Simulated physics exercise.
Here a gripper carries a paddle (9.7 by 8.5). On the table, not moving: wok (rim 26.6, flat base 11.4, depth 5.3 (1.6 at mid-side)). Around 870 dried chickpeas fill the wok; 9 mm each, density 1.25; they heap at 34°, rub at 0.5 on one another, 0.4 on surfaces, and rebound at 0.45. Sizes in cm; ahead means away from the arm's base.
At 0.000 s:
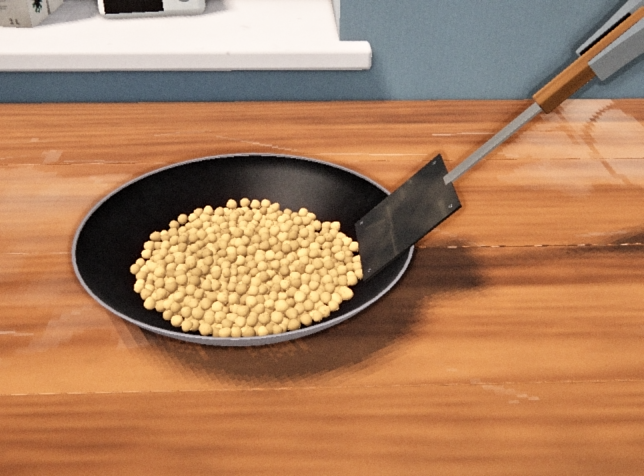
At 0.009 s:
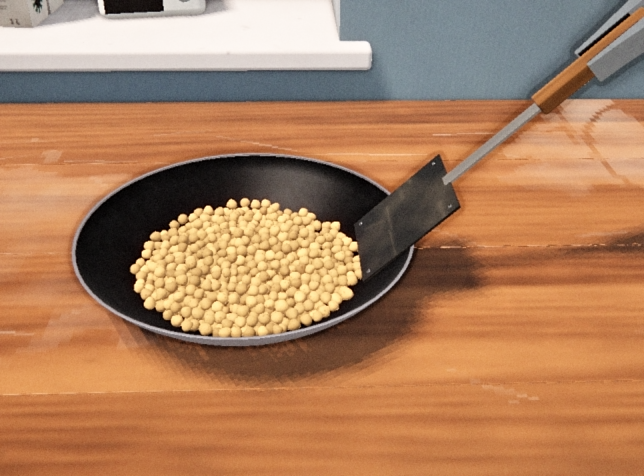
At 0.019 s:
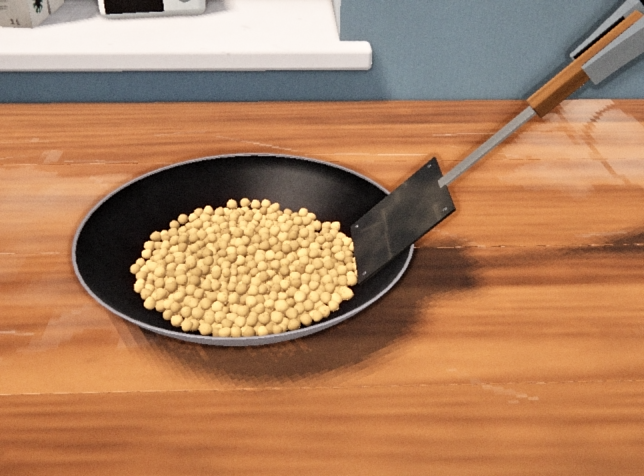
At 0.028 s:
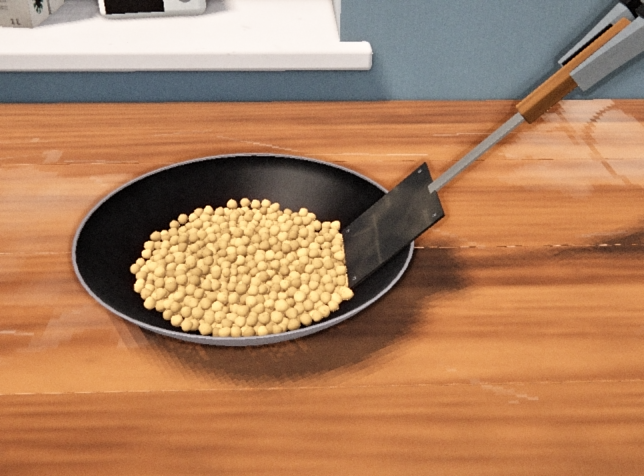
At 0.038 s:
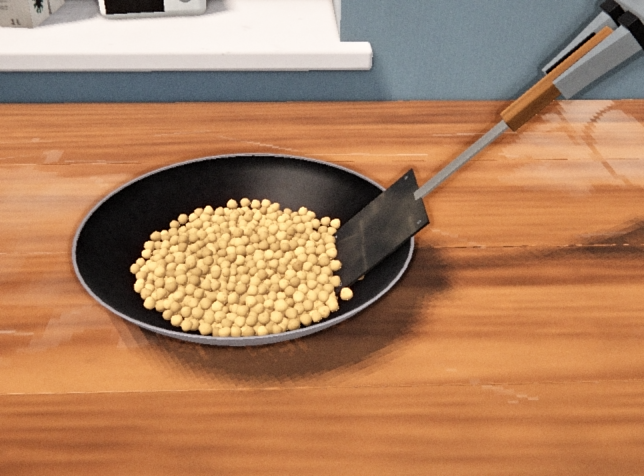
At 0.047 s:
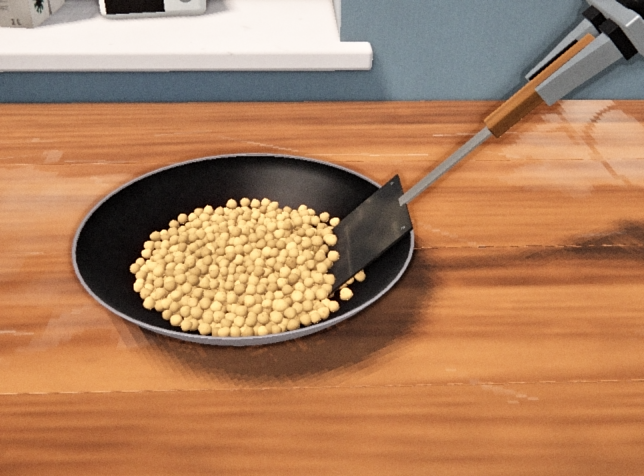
A dark flat paddle on a grey shaft with an orange-brown grip, held by a grey and black gripper at upper right, rests at first against the right side of a black pan, seen from above at an angle on a wood-grained table. Pale yellow chickpeas heap in the pan, before a blue wall and white ledge. The paddle slides slightly left and down, shifting a few chickpeas at the heap's right edge, while the camera stays still.
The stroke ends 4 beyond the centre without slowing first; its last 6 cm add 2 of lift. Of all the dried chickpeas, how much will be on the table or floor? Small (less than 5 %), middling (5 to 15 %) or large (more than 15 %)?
Answer: Middling; 5 to 15 % of the dried chickpeas finish on the table or floor.
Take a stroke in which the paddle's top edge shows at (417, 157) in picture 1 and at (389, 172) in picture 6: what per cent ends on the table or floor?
About 0 per cent.
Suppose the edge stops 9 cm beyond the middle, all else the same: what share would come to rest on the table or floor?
It would be near 40 per cent.
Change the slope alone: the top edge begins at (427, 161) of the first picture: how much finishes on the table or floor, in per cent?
About 10 per cent.
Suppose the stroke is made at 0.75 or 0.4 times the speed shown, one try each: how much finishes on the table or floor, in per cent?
Some 0 and 0 per cent.
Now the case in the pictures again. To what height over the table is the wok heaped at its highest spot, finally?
Some 6.0 cm.
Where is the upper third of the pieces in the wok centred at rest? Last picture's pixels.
Around (142, 248).
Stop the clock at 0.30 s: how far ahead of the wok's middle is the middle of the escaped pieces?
About 18 cm.
After 0.07 s, sloping 45°, highest piece 7 above the table; 869 in the wok.
After 0.09 s, sloping 45°, highest piece 10 above the table; 868 in the wok, 1 on the blade or in flight.
After 0.30 s, sloping 45°, highest piece 12 above the table; 804 in the wok, 41 on the table or floor, 24 on the blade or in flight.
After 1.35 s, sloping 45°, highest piece 6 above the table; 802 in the wok, 67 on the table or floor.
In the end, 802 in the wok, 67 on the table or floor. That is 8 % on the table or floor.
